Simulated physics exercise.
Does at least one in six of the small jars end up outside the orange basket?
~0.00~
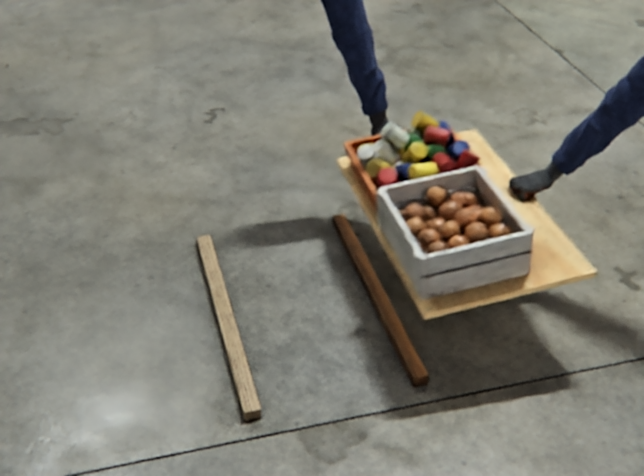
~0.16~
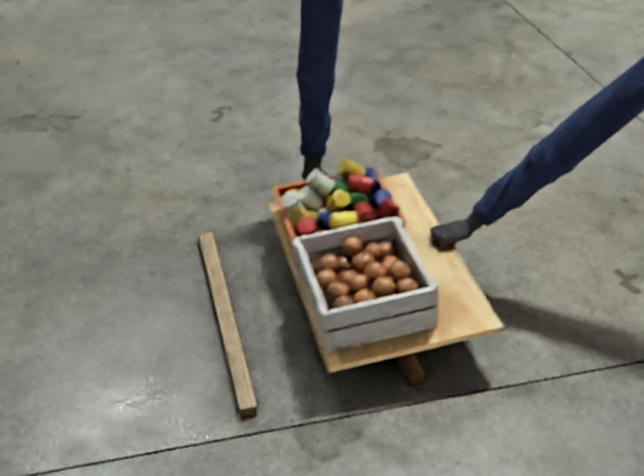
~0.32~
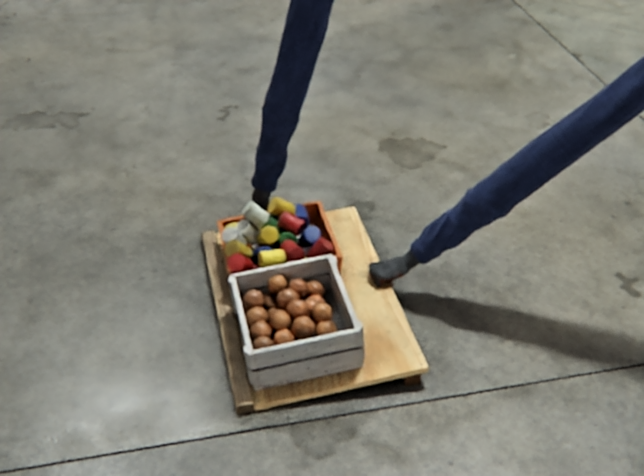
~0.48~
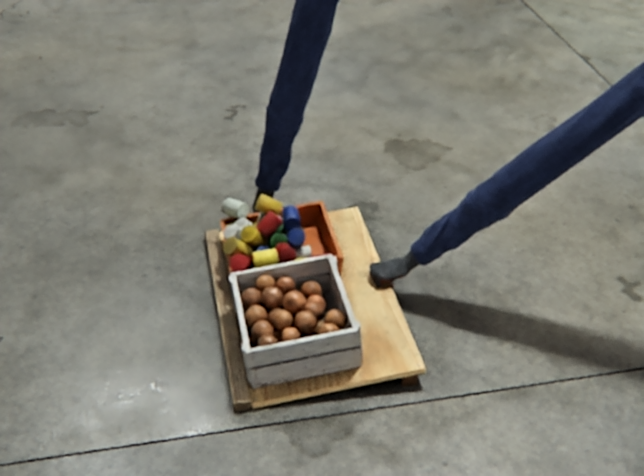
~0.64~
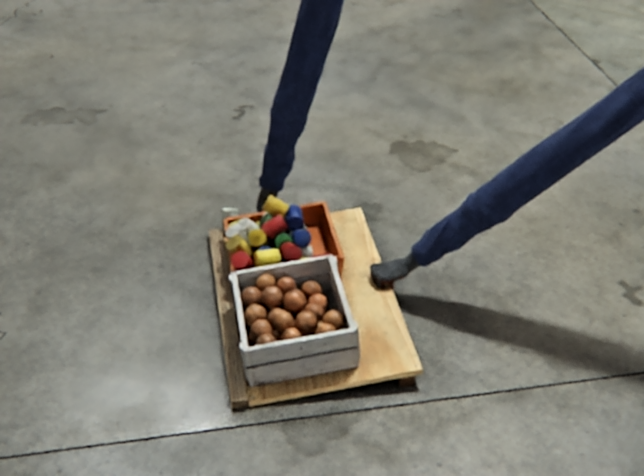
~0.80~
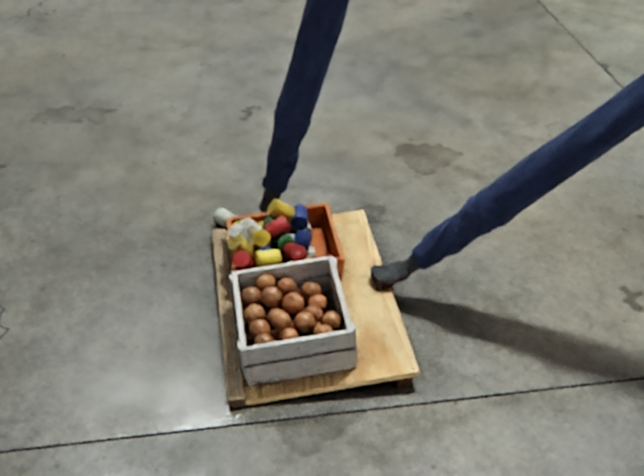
No, fewer than one in six of the jars leave the orange basket. Nearly all of them stay inside it.
